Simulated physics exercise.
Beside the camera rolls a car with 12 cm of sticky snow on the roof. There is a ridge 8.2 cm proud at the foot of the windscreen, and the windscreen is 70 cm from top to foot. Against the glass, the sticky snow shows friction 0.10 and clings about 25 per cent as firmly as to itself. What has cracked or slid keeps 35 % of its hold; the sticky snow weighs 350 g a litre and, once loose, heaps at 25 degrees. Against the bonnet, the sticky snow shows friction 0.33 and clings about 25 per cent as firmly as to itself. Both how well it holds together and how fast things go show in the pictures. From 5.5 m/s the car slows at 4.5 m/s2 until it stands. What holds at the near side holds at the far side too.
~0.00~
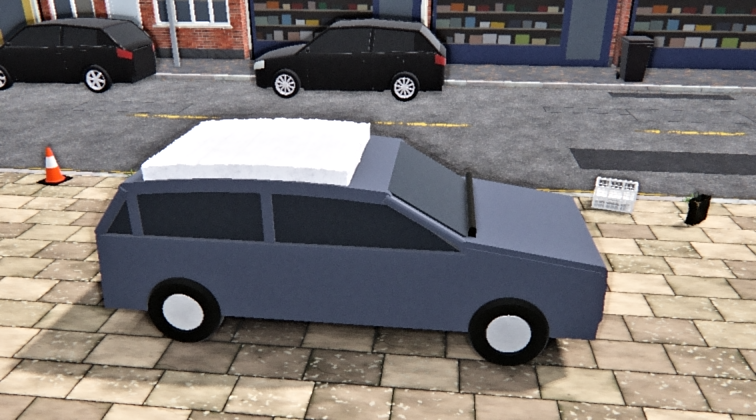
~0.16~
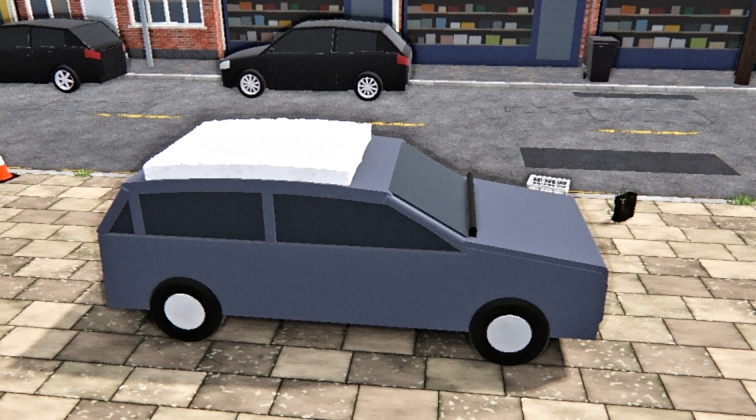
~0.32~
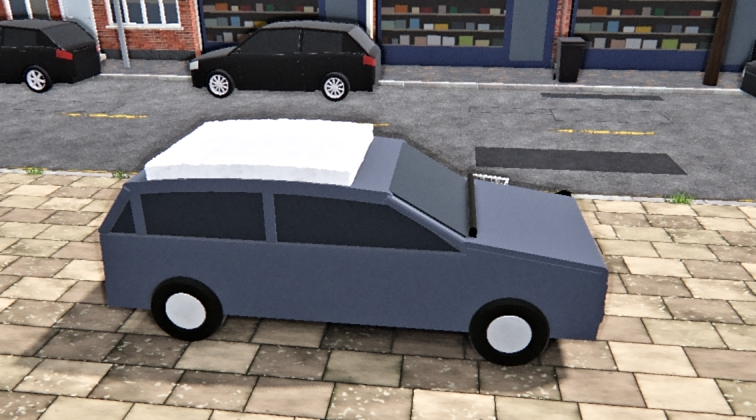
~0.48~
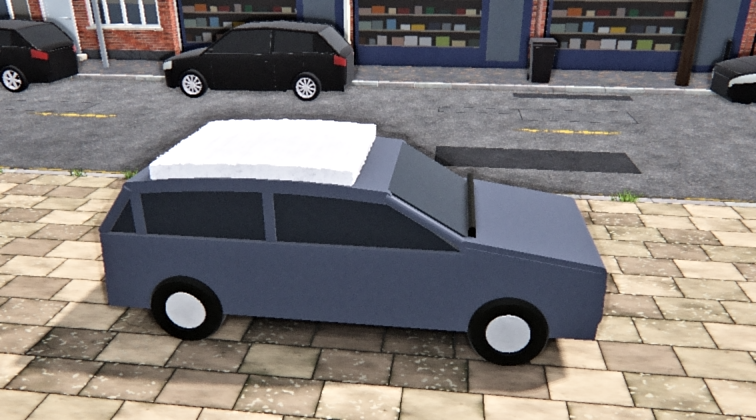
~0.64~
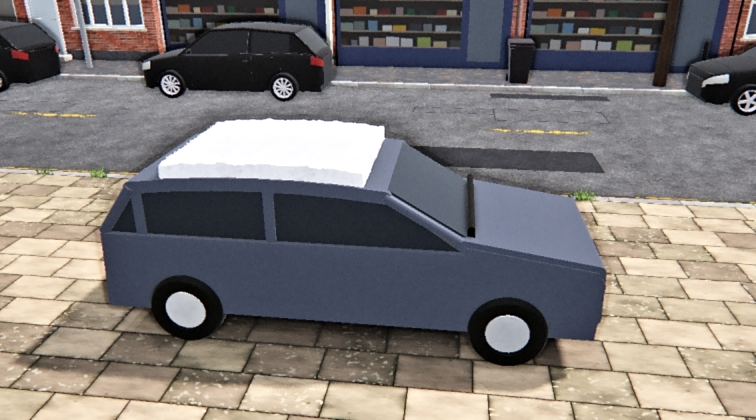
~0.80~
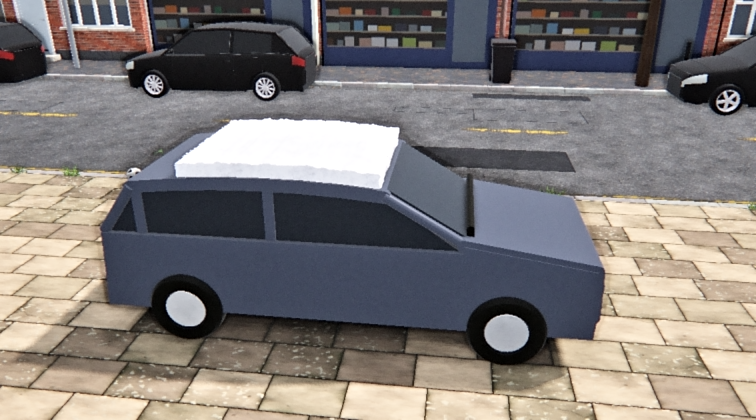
A blue-grey car with a white slab of snow on its roof rolls rightward along a paved surface past parked black cars and shopfronts, then slows as the slab slides gradually forward toward the windscreen.
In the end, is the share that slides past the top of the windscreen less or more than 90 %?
I'd say the share ends up exceeding 90 %.
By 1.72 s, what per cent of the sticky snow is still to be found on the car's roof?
I'd say close to 0 in a hundred.
By 1.22 s, 59 % of the snow is on the roof, 37 % on the glass, 4 % on the bonnet and none has gone off the nose.
By 1.72 s, none of the snow is on the roof, 33 % on the glass, 66 % on the bonnet and none has gone off the nose.
By 2.22 s, none of the snow is on the roof, 22 % on the glass, 66 % on the bonnet and 12 % has gone off the nose.
By 2.72 s, none of the snow is on the roof, 22 % on the glass, 51 % on the bonnet and 28 % has gone off the nose.
By 2.90 s, at the end, none of the snow is on the roof, 21 % on the glass, 50 % on the bonnet and 28 % has gone off the nose.
